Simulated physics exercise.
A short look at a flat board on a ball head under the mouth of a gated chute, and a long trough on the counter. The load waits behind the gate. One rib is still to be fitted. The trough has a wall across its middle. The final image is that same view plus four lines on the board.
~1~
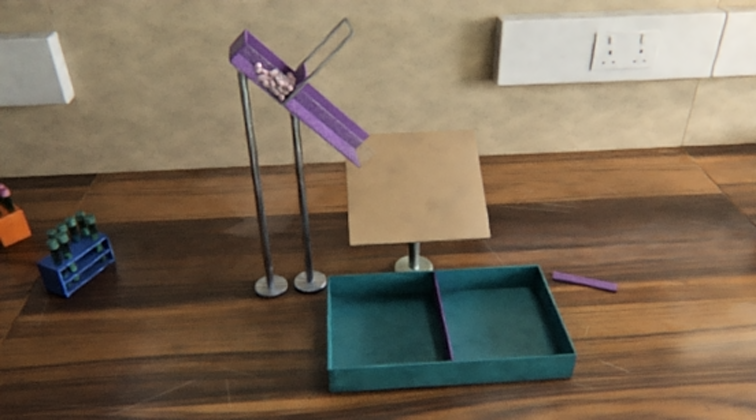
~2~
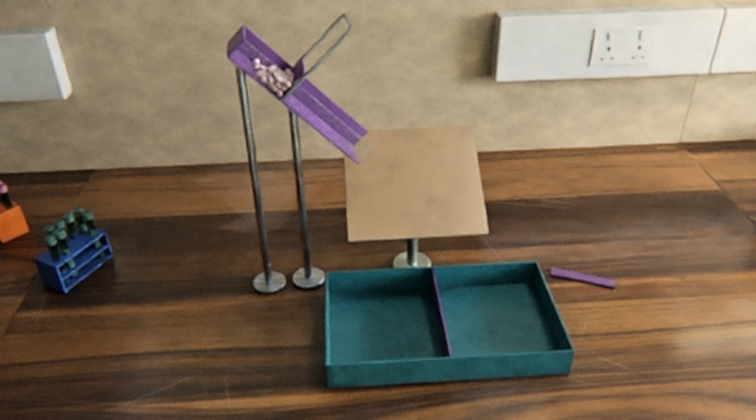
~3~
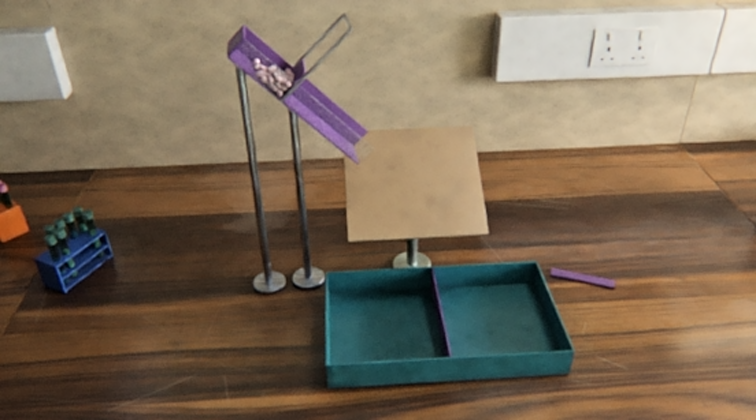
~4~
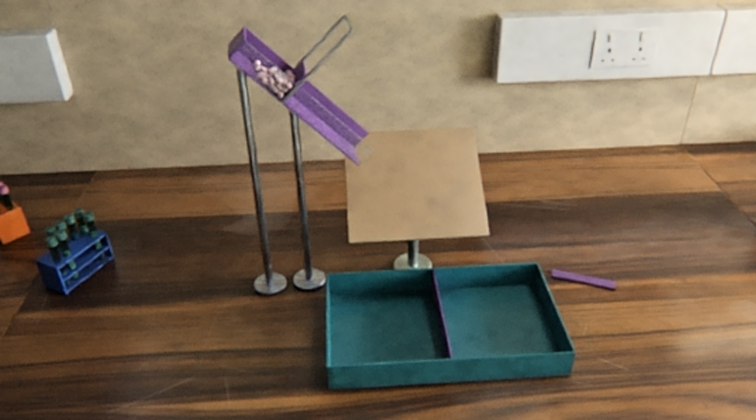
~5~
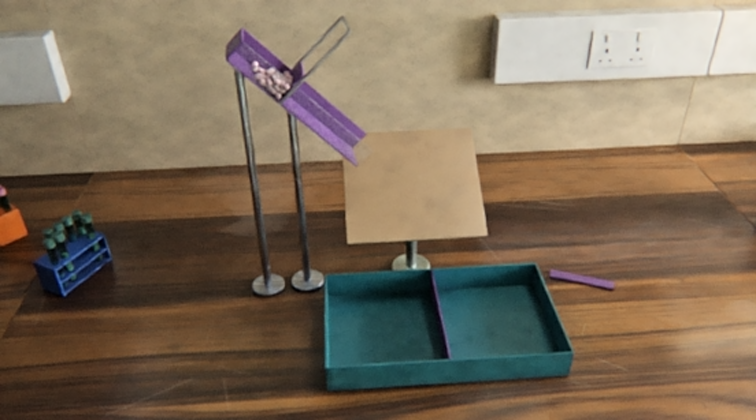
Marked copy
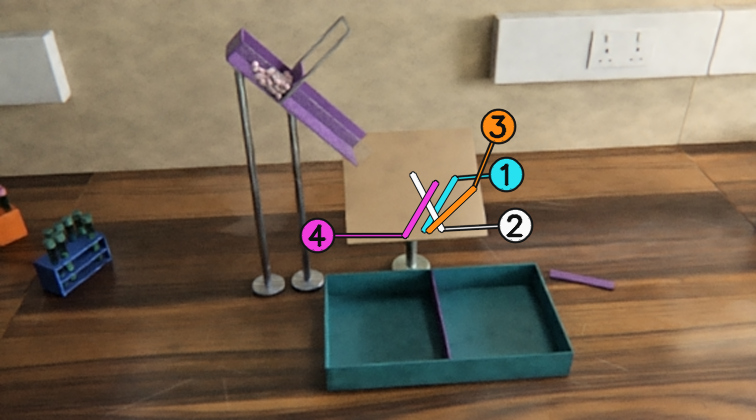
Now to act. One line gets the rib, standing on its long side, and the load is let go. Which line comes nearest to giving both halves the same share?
The answer is line 2.
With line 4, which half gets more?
The left half.
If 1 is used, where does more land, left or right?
Left.
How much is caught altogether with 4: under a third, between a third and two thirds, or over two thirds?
Over two thirds.
On the marked copy, line 1 from (455, 178) to (424, 229); line 2 from (413, 174) to (441, 229); line 3 from (473, 188) to (429, 230); line 4 from (435, 183) to (405, 235).
With 1, of what is caught, the larger part in the left half, about a tenth in the right.
With 2, of what is caught, roughly a third in the left half, roughly two thirds in the right.
With 3, of what is caught, the larger part in the left half, about a tenth in the right.
With 4, of what is caught, the larger part in the left half, about a tenth in the right.
